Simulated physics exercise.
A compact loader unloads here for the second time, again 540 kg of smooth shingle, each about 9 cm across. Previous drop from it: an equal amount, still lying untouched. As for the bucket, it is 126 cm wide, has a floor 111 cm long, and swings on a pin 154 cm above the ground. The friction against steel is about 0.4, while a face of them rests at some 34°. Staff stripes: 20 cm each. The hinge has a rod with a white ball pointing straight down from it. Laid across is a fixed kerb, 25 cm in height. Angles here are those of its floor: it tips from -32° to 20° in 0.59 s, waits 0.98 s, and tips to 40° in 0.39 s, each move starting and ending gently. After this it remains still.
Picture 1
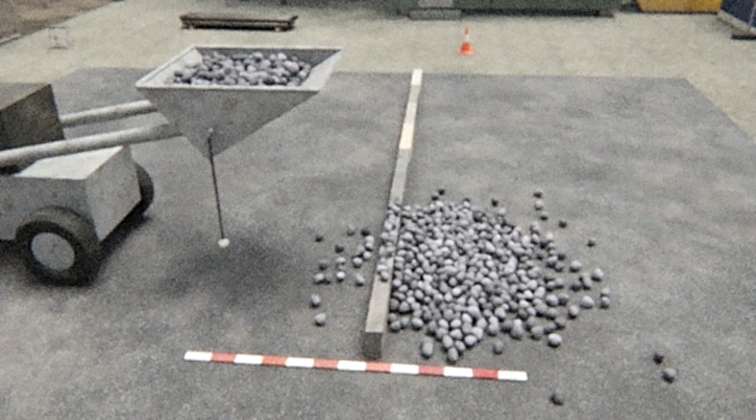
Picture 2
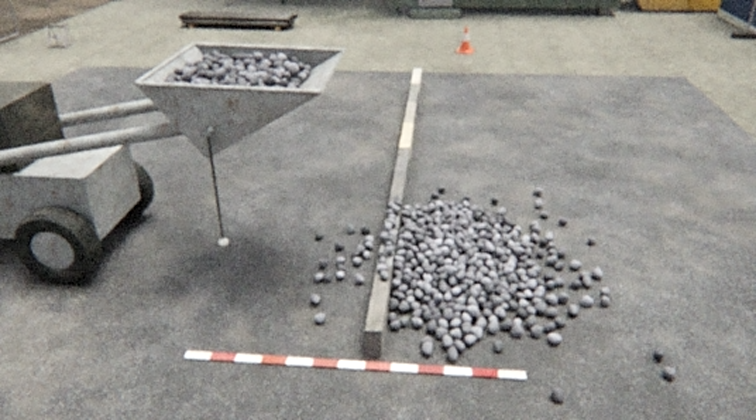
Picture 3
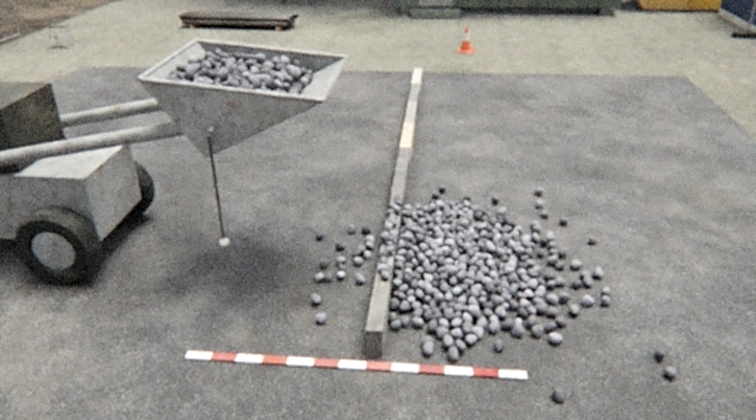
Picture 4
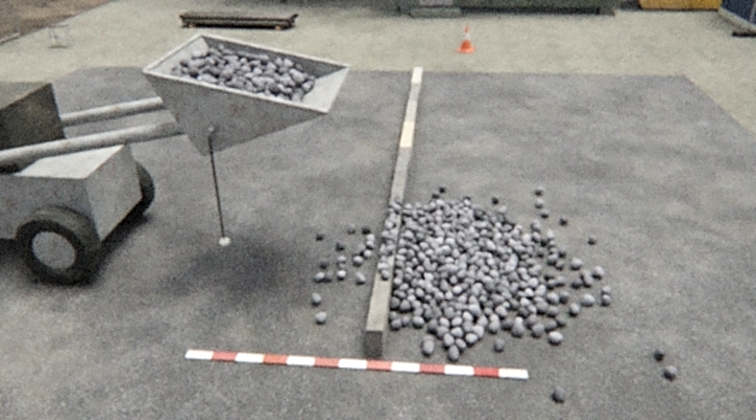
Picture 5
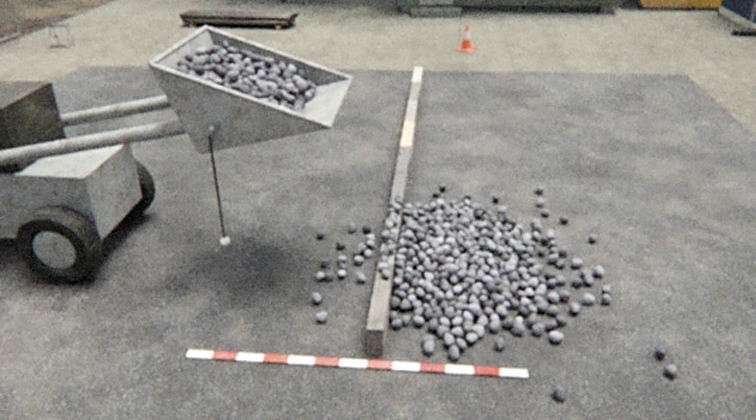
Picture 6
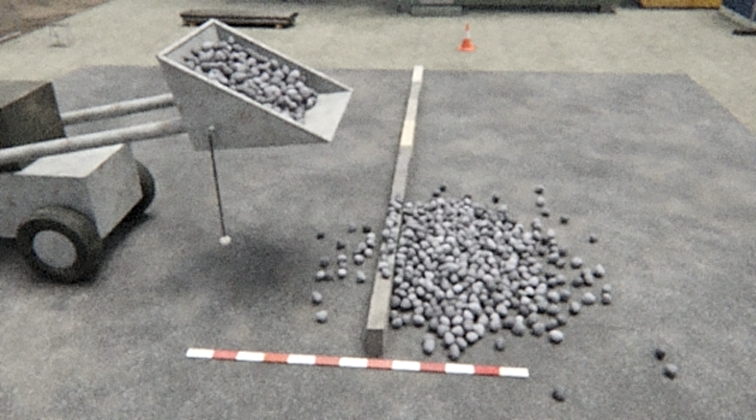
A small loader stood at the left, its grey bucket full of smooth stones tilting gradually down toward the right, while a heap of similar stones lay still, mostly beyond a low kerb.
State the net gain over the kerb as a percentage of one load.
35 %.
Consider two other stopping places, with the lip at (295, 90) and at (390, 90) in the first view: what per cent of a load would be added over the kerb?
Case one about 10 %, case two about 95 %.
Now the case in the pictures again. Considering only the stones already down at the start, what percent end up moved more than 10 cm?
Close to 5 per cent.
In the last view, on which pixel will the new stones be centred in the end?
(372, 247).
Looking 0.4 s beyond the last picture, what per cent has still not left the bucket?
Close to 100 in a hundred.
Then, 0.1 s after the last picture the floor is at 12°; in per cent of one load, 100 in the bucket, 6 on this side of the kerb, 94 over the kerb; the foremost stones are at (611, 293).
Then, 0.4 s after the last picture the floor is at 20°; in per cent of one load, 100 in the bucket, 6 on this side of the kerb, 94 over the kerb; the foremost stones are at (611, 293).
Then, 2.1 s after the last picture the floor is at 40°; in per cent of one load, 0 in the bucket, 71 on this side of the kerb, 129 over the kerb; the foremost stones are at (611, 293).
Then, 4.9 s after the last picture the floor is at 40°; in per cent of one load, 0 in the bucket, 71 on this side of the kerb, 129 over the kerb; the foremost stones are at (611, 293). Net gain over the kerb, 35.
